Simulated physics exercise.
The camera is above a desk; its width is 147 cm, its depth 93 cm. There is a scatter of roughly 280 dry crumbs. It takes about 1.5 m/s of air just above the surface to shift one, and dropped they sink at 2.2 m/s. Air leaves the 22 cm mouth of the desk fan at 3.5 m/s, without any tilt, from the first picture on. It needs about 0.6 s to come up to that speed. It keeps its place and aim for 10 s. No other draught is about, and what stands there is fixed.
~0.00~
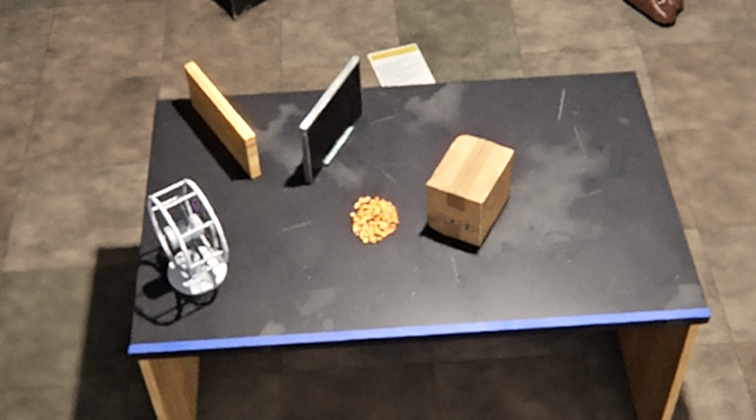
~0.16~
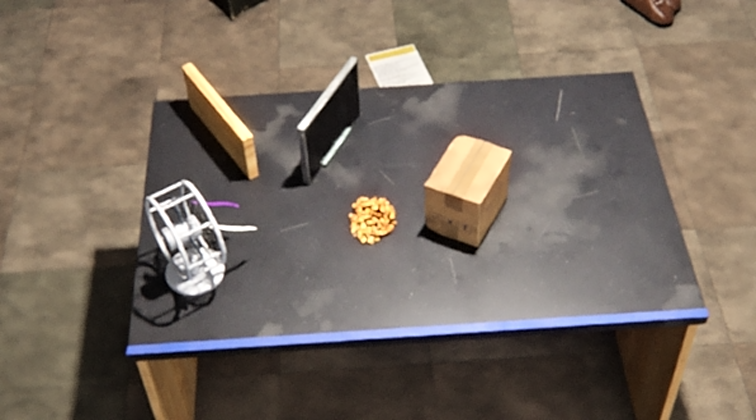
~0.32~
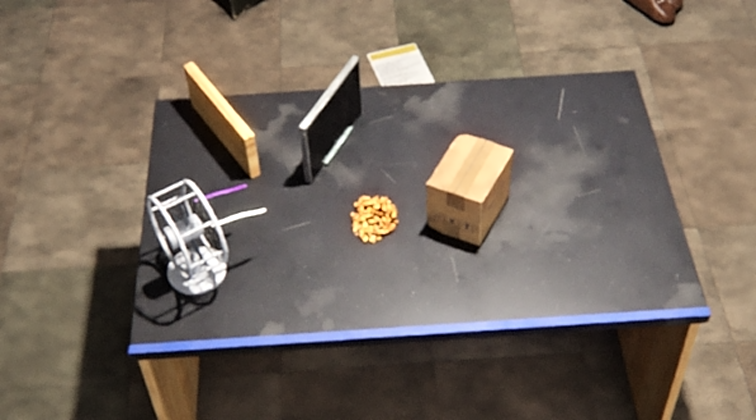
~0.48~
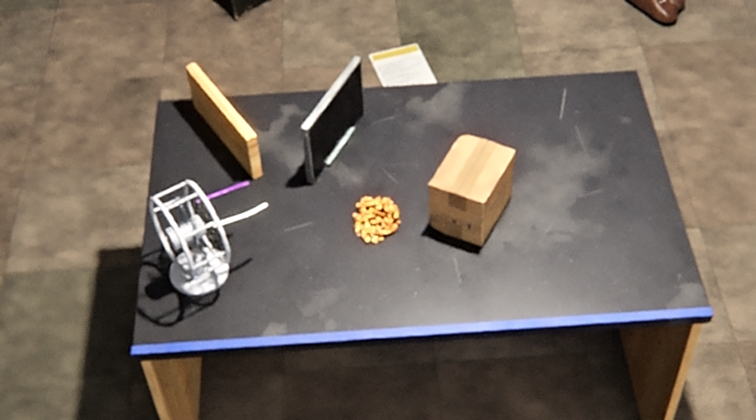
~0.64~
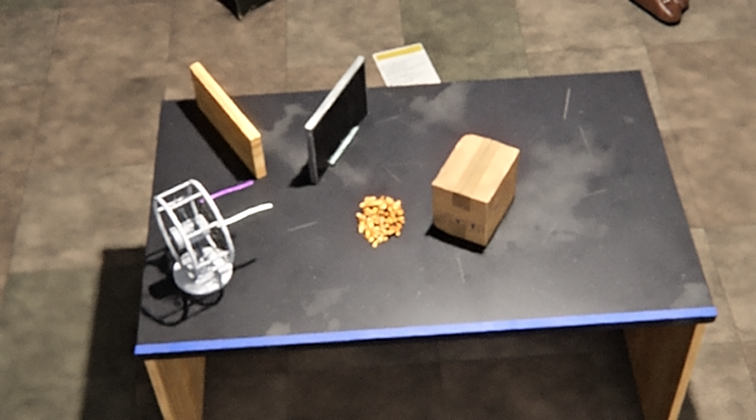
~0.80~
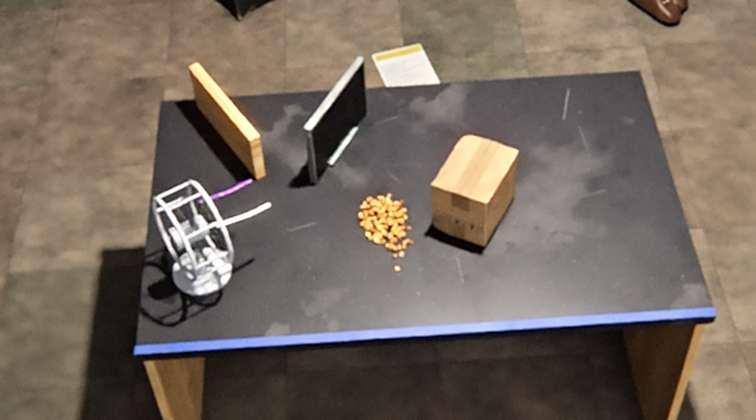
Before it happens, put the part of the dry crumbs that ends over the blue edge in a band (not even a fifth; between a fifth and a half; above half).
By then less than a fifth are over the blue edge.
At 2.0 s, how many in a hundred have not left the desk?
Some 90 per cent.
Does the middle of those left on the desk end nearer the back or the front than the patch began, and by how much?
To the front, by about 5 cm.
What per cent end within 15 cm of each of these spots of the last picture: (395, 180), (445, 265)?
In turn about 15 %, 30 %.
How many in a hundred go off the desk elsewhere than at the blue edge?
About 30 %.
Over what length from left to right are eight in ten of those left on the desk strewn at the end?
About 20 cm.
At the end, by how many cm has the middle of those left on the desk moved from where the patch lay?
About 10 cm.
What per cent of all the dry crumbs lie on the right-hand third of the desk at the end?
Near 0 %.
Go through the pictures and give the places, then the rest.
In the first picture, the middle of the dry crumbs is near (376, 220), none has stirred yet and the mouth of the desk fan is at (187, 230).
In the second picture, the middle of the dry crumbs is near (374, 220), none has stirred yet and the blue edge is centred on (419, 336).
In the third picture, the middle of the dry crumbs is near (376, 219), none has stirred yet, the top of a box is at (471, 166) and the top of a laptop is at (330, 91).
In the fourth picture, the middle of the dry crumbs is near (378, 219) and none has stirred yet.
In the fifth picture, the middle of the dry crumbs is near (382, 219) and none has stirred yet.
In the sixth picture, the middle of the dry crumbs is near (385, 218), the farthest in sight from the desk fan is at (401, 203) and about 30 % have left their places.
After 2.0 s, 80 % are on the move or not yet settled, 0 % are over the blue edge; the middle of those still in play is near (403, 220).
After 3.2 s, 64 % are on the move or not yet settled, 0 % are over the blue edge; the middle of those still in play is near (402, 223).
After 5.5 s, 53 % are on the move or not yet settled, 0 % are over the blue edge; the middle of those still in play is near (405, 226).
After 10.0 s, at the end, 0 % are over the blue edge; the middle of those still in play is near (409, 228).
